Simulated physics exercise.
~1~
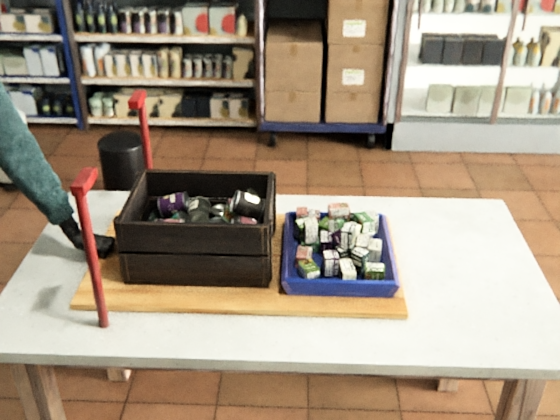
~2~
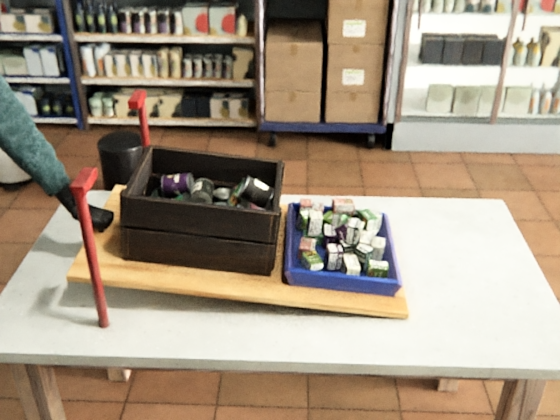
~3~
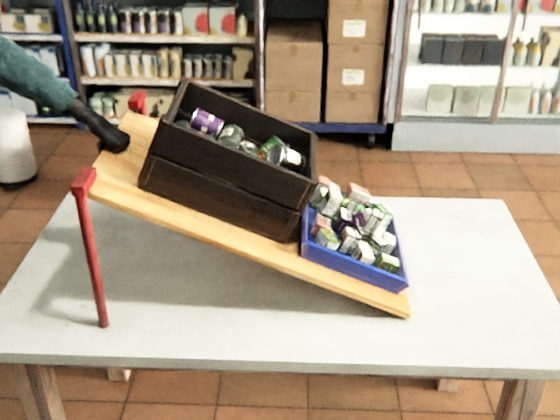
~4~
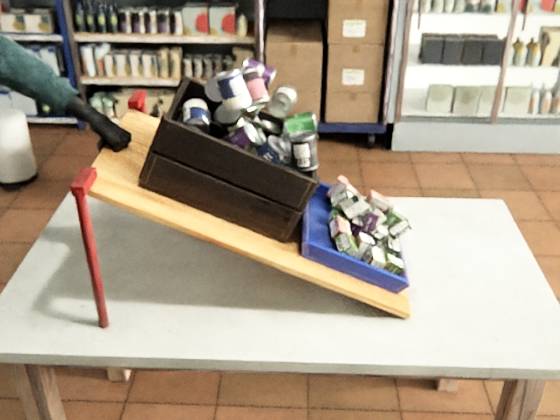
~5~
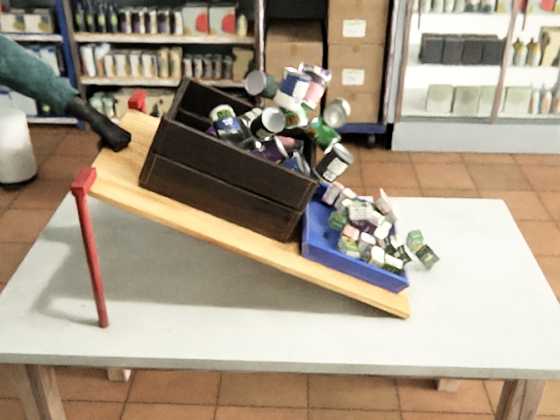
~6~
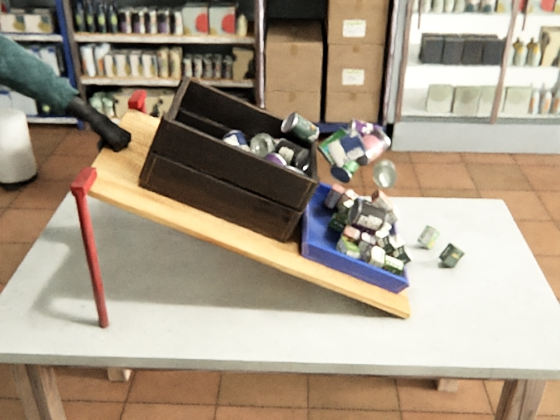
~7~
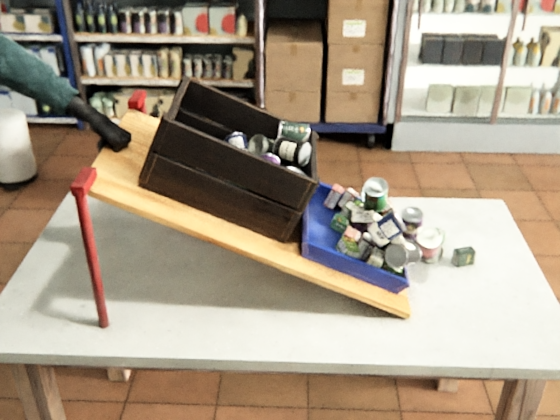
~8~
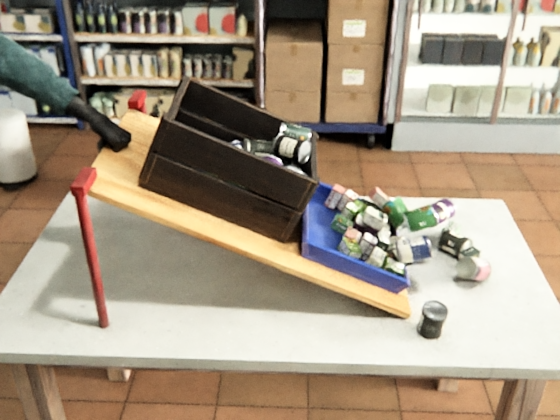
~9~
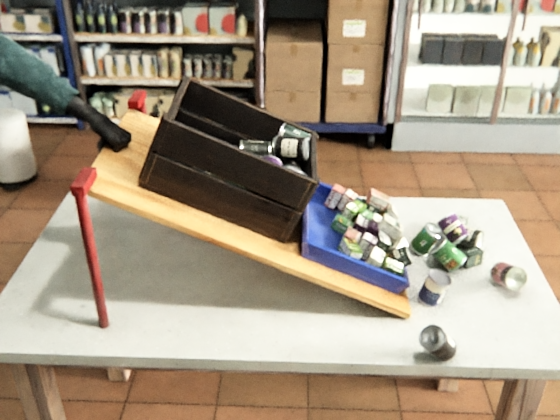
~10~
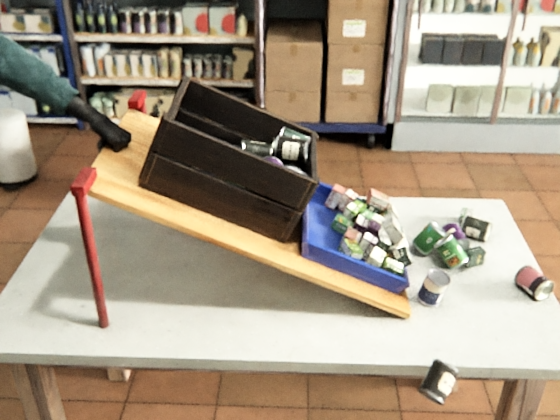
A gloved hand jerks the board's left end up, and several tins and cartons spill rightward.
